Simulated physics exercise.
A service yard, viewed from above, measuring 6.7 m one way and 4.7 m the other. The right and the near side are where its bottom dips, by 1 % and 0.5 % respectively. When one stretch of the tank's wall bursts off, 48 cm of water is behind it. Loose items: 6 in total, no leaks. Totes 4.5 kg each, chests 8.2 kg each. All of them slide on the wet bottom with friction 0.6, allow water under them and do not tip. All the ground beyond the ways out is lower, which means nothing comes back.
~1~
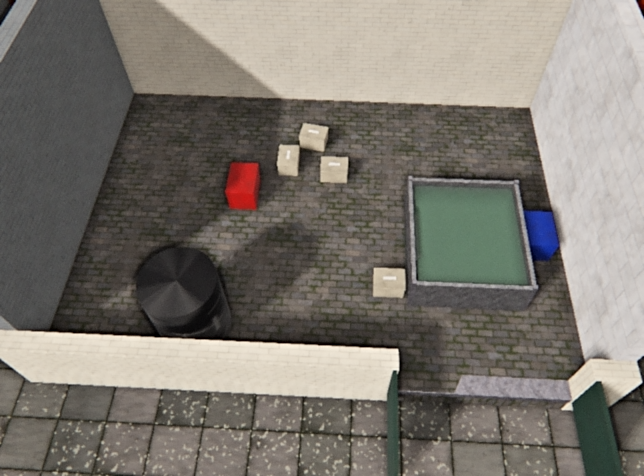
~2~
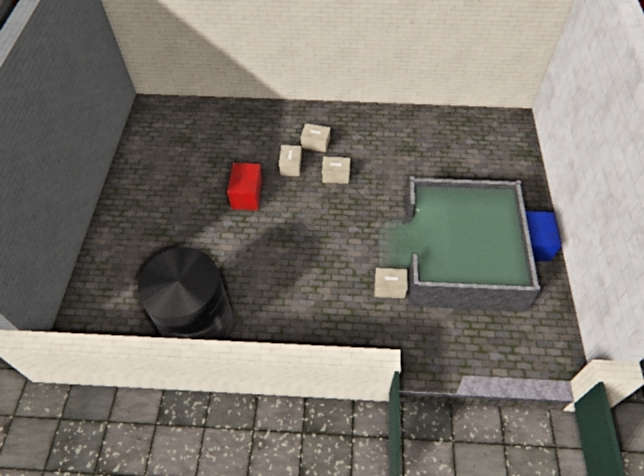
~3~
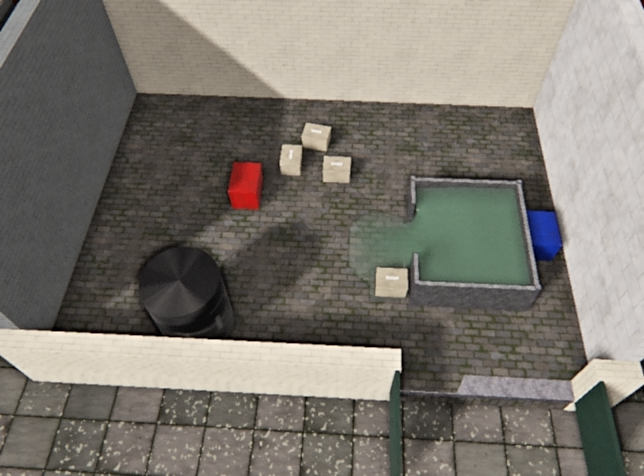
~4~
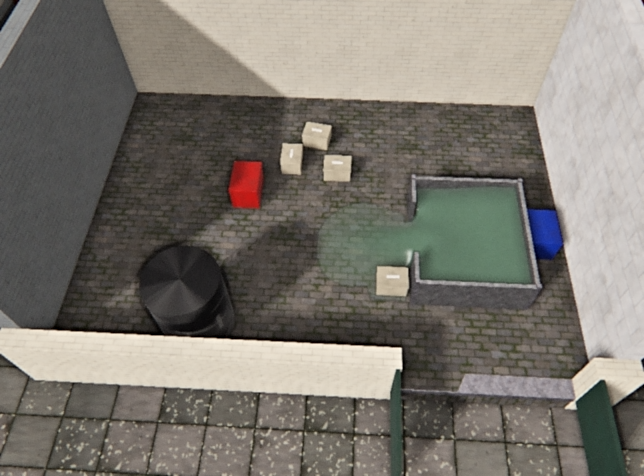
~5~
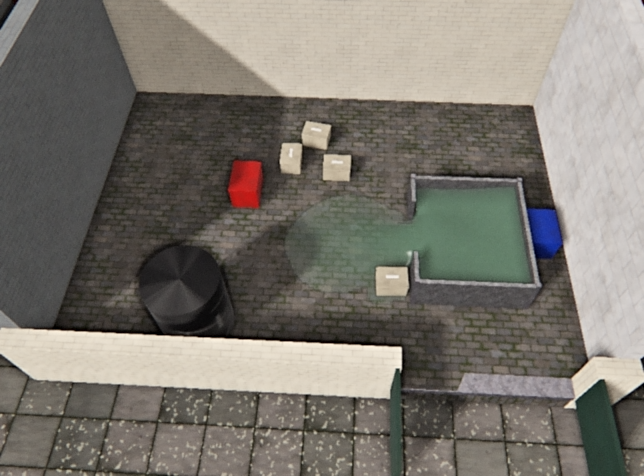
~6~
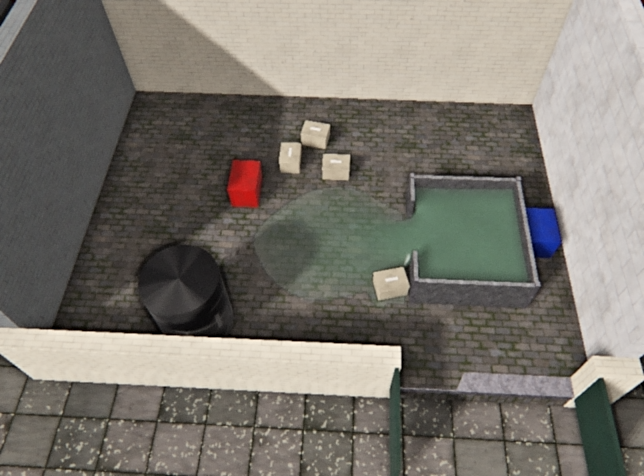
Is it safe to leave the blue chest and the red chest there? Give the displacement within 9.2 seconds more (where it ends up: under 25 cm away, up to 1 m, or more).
Chances are the blue chest won't really stir, chances are the red chest gets dragged off a good way.
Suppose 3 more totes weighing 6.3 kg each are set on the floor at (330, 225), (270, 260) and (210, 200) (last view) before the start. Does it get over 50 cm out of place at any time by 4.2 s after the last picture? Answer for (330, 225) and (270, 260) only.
Lab note - ordered: Above threshold / above threshold.
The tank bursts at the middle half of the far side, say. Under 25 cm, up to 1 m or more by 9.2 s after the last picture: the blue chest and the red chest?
In that case the blue chest winds up well away while the red chest does not really move.
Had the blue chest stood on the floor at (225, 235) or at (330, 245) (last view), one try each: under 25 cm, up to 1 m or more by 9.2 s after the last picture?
Swept far; swept far.
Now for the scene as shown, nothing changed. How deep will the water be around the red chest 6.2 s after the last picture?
Around 5 cm.
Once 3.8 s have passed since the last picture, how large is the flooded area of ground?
Roughly 22 m2.
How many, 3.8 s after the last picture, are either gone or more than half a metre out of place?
I make it 2.
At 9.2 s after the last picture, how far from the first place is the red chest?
I'd estimate some 200 centimetres.
Then, 1.2 s after the last picture the blue chest is near (542, 225), 0.0 m from its start, aground; the red chest is near (189, 163), 0.8 m from its start, aground; 0 of 6 are out; 0 afloat.
Then, 3.8 s after the last picture the blue chest is near (542, 225), 0.0 m from its start, aground; the red chest is near (133, 107), 2.3 m from its start, afloat; 0 of 6 are out; 1 afloat.
Then, 6.2 s after the last picture the blue chest is near (542, 225), 0.0 m from its start, aground; the red chest is near (155, 94), 2.3 m from its start, afloat; 0 of 6 are out; 2 afloat.
Then, 9.2 s after the last picture the blue chest is near (542, 225), 0.0 m from its start, aground; the red chest is near (189, 96), 1.9 m from its start, afloat; 0 of 6 are out; 1 afloat.
